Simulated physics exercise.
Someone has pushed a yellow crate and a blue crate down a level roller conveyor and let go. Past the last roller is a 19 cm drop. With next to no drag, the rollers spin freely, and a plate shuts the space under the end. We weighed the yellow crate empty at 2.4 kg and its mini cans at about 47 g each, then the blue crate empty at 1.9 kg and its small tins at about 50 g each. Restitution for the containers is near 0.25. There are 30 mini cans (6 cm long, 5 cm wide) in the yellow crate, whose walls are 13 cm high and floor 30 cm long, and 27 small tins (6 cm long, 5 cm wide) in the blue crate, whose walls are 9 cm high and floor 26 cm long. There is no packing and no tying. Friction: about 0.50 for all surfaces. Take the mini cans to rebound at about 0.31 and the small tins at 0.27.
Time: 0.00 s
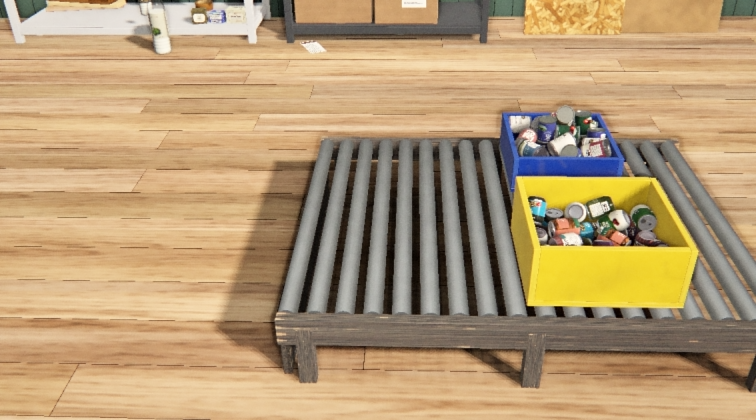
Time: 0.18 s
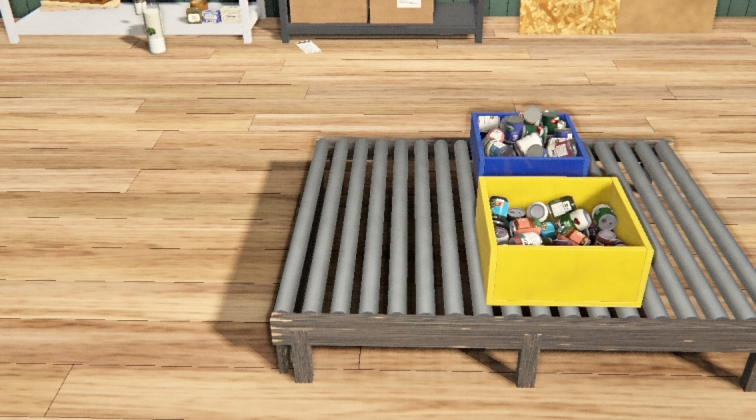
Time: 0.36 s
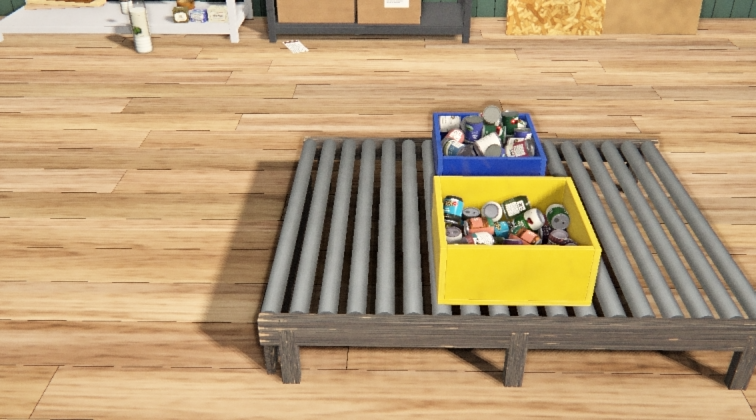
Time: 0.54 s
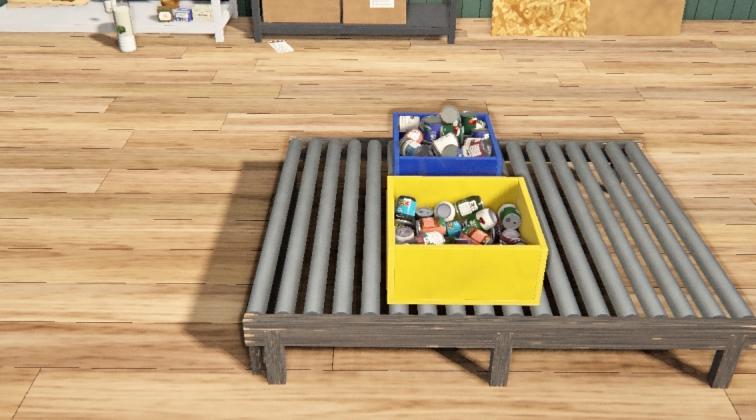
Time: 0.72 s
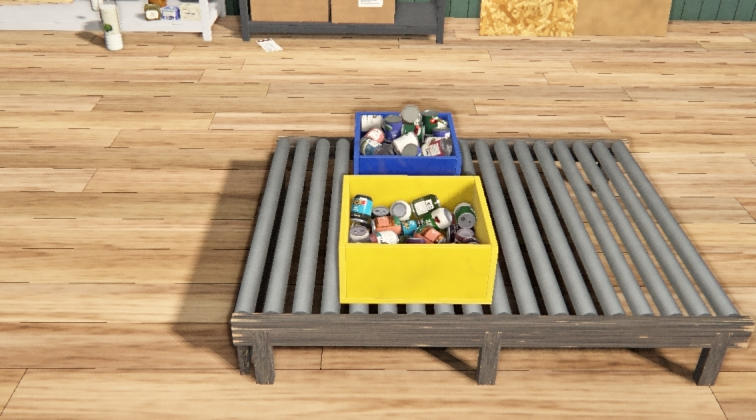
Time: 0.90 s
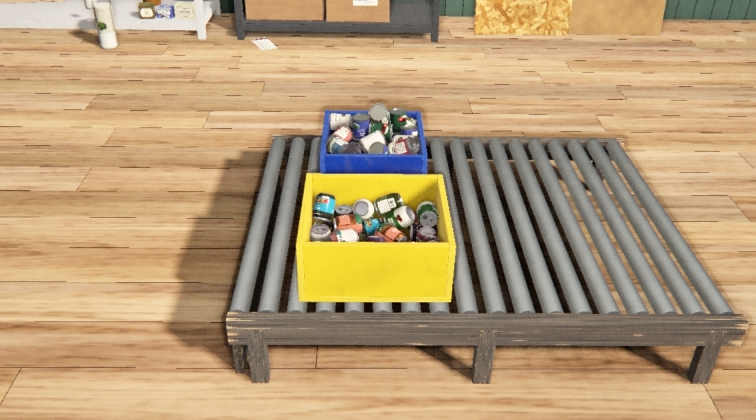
A yellow crate and a blue crate, both open and filled with small cans, glide side by side from right to left across the grey rollers of a low conveyor on a wooden floor, their contents staying inside.
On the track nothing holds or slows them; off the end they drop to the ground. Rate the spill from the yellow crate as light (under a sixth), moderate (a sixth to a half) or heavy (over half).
Light.
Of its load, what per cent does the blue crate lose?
For the blue crate, 30 percent.
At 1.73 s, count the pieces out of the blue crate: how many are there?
Out so far from the blue crate: Around 0.
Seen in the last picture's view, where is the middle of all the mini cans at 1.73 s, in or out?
At about (221, 246) in pixels.
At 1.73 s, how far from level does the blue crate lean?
It's tilted around 0°.
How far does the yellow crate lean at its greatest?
Max lean: Roughly 40 degrees.
After 1.16 s, the overhang begins.
After 1.73 s, the yellow crate is level with 0 of 30 out and the blue crate is level with 0 of 27 out.
After 1.93 s, the yellow crate leans 40° with 0 of 30 out and the blue crate leans 44° with 1 of 27 out.
After 2.28 s, the yellow crate leans 41° with 0 of 30 out and the blue crate leans 44° with 8 of 27 out.
Outcome (at 2.84 s), the yellow crate leans 41° with 0 of 30 out and the blue crate leans 44° with 8 of 27 out. Asked share, 0 of 30, 0 per cent.
